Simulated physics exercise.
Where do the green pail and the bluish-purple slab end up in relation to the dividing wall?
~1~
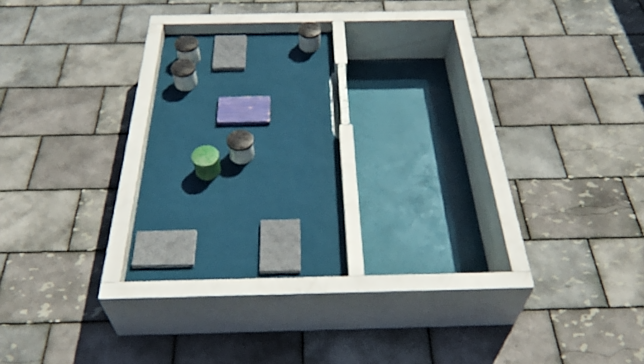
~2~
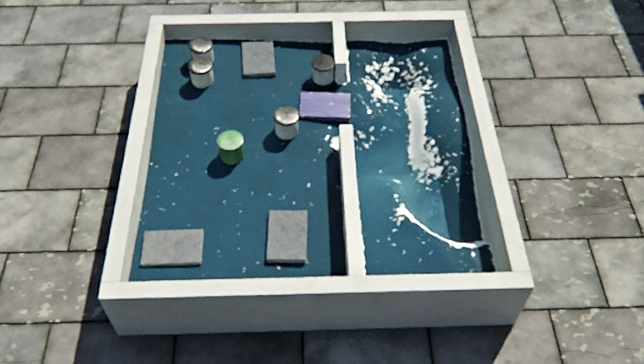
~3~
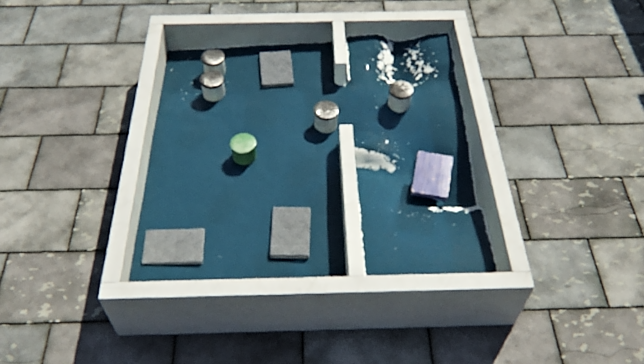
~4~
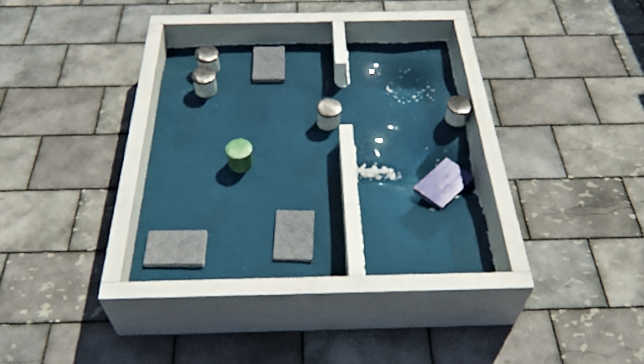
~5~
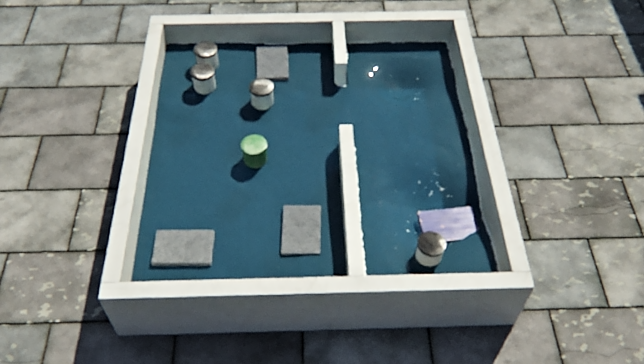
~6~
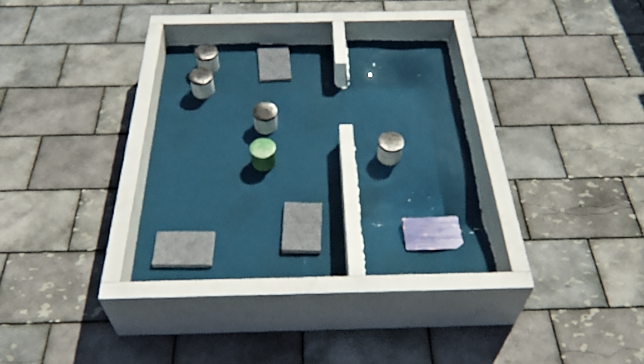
The green pail stays afloat on the left side of the wall, while the bluish-purple slab passes through the opening and ends up floating on the right side.
